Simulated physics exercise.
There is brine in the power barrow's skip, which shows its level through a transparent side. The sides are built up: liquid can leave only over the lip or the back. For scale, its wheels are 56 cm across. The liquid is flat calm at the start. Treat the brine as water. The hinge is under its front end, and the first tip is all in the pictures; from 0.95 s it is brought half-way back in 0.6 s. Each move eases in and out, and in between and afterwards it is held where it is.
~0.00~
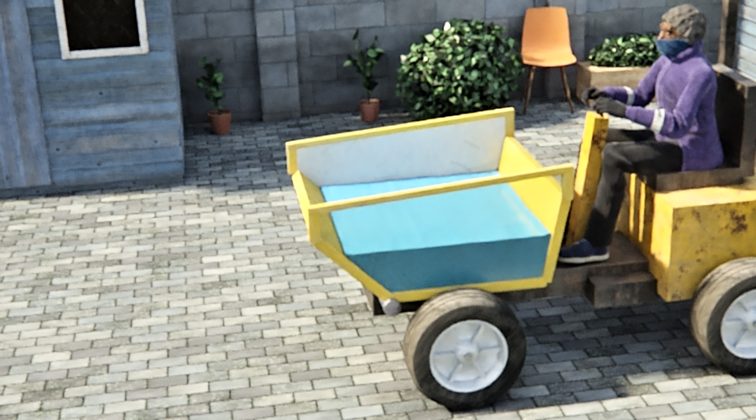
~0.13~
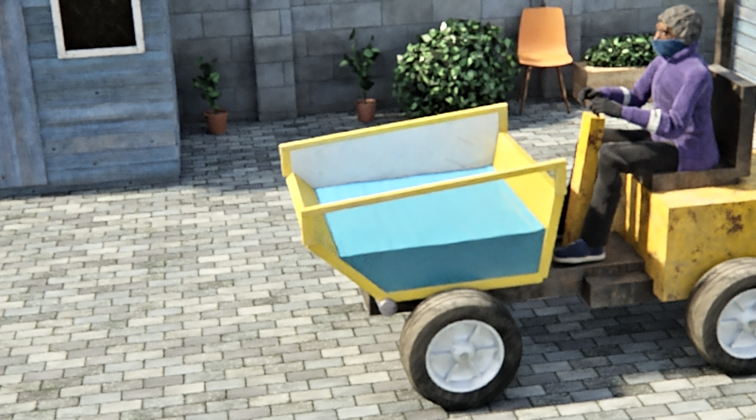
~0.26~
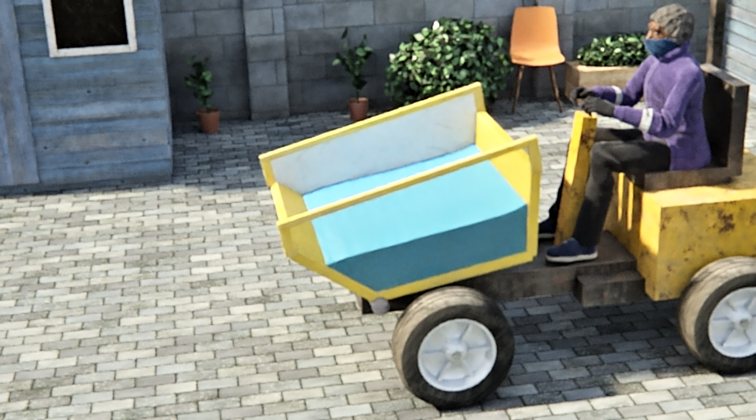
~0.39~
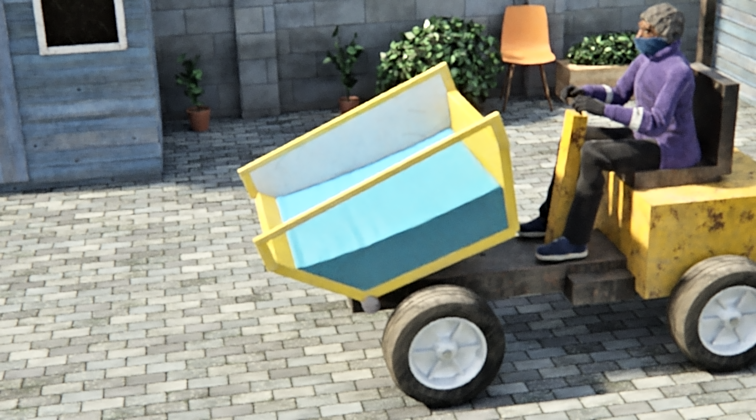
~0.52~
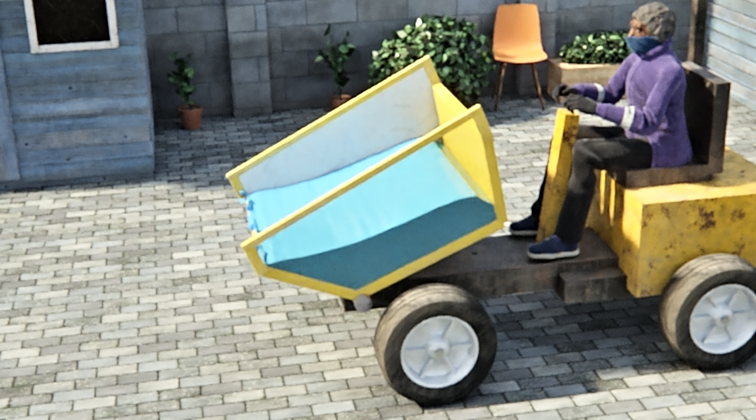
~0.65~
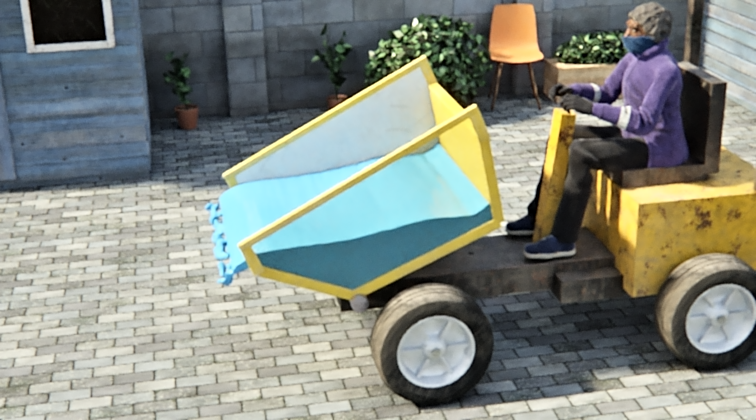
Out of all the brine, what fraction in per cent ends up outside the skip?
Roughly 56 per cent of the brine is lost.
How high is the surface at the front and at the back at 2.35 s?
About 8 cm in front and 10 cm behind.
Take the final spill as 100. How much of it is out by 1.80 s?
About 100 per cent.
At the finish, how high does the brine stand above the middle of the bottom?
About 10 cm.
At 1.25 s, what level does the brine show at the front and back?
Front 24 cm, back 0 cm.
Then, 1.25 s in, the skip is at 18° forwards, the surface stands 24 cm on the front, 0 cm on the back; the loss stands at 48 per cent, over the front.
Then, 1.80 s in, the skip is at 12° forwards, the surface stands 14 cm on the front, 3 cm on the back; the loss stands at 54 per cent, over the front.
Then, 2.35 s in, the skip is at 12° forwards, the surface stands 9 cm on the front, 10 cm on the back; the loss stands at 54 per cent, over the front.
Then, 4.43 s in, the loss stands at 56 per cent, over the front, 93 of 168 litres.
